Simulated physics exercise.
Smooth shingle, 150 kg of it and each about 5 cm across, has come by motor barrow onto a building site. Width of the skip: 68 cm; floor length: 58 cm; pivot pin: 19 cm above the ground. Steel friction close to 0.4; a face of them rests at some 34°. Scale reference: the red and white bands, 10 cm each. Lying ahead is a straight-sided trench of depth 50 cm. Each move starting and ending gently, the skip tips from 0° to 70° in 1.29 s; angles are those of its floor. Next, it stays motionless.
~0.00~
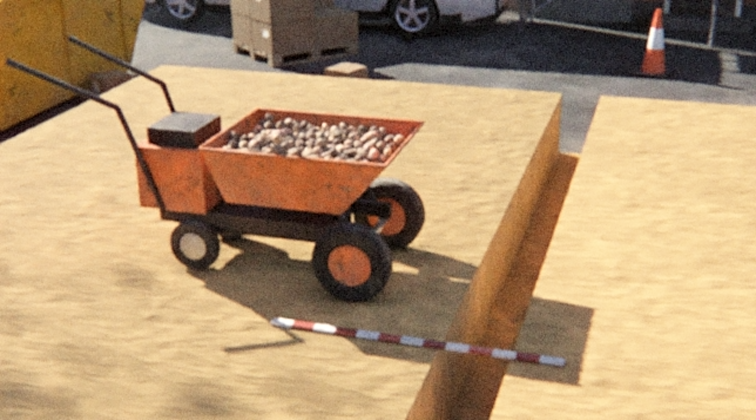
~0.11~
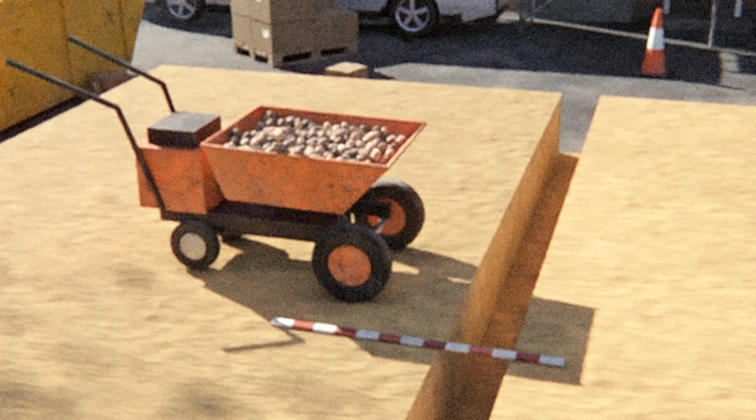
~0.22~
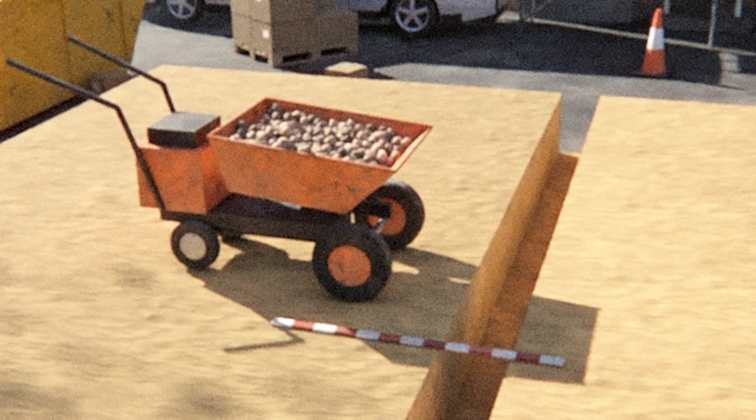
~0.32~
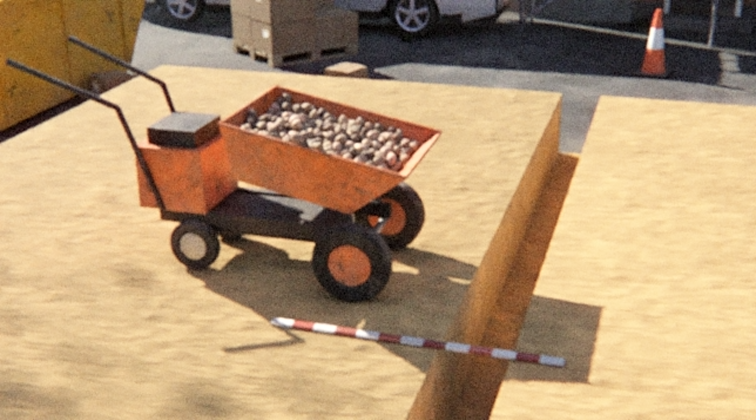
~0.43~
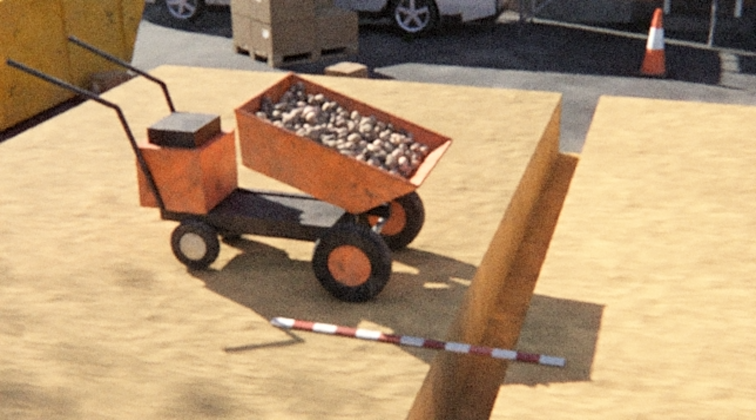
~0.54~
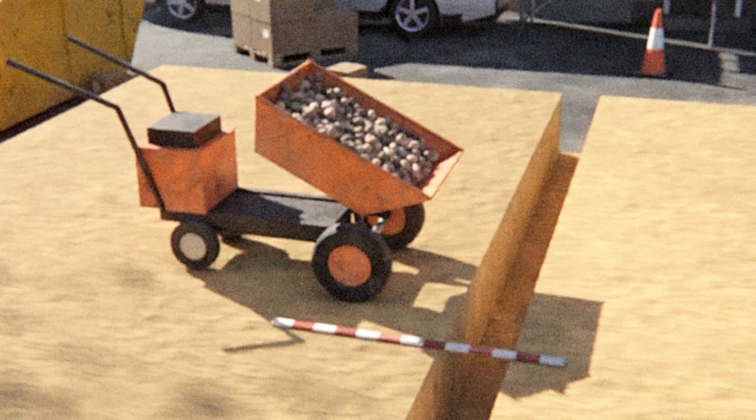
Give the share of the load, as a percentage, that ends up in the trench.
71 %.
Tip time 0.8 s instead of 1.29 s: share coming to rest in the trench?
In that case some 60 per cent.
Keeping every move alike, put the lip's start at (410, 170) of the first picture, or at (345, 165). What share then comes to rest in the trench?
The first start gives about 40 per cent, the second about 95.
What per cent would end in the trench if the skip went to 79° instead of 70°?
Some 80 in a hundred, I'd say.
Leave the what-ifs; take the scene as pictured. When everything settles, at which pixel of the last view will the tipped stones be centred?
Roughly (513, 359), I'd say.
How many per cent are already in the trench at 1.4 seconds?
By then, around 45 percent.
After 1.0 s the floor is at 59°; 99 % in the skip, 1 % in the trench; the foremost stones are at (488, 235).
After 1.4 s the floor is at 70°; 38 % in the skip, 44 % in the trench, 19 % past the trench; the foremost stones are at (605, 295).
After 1.7 s the floor is at 70°; 10 % in the skip, 61 % in the trench, 29 % past the trench; the foremost stones are at (713, 300).
After 3.7 s the floor is at 70°; 0 % in the skip, 71 % in the trench, 29 % past the trench; the foremost stones are past the picture's edge.
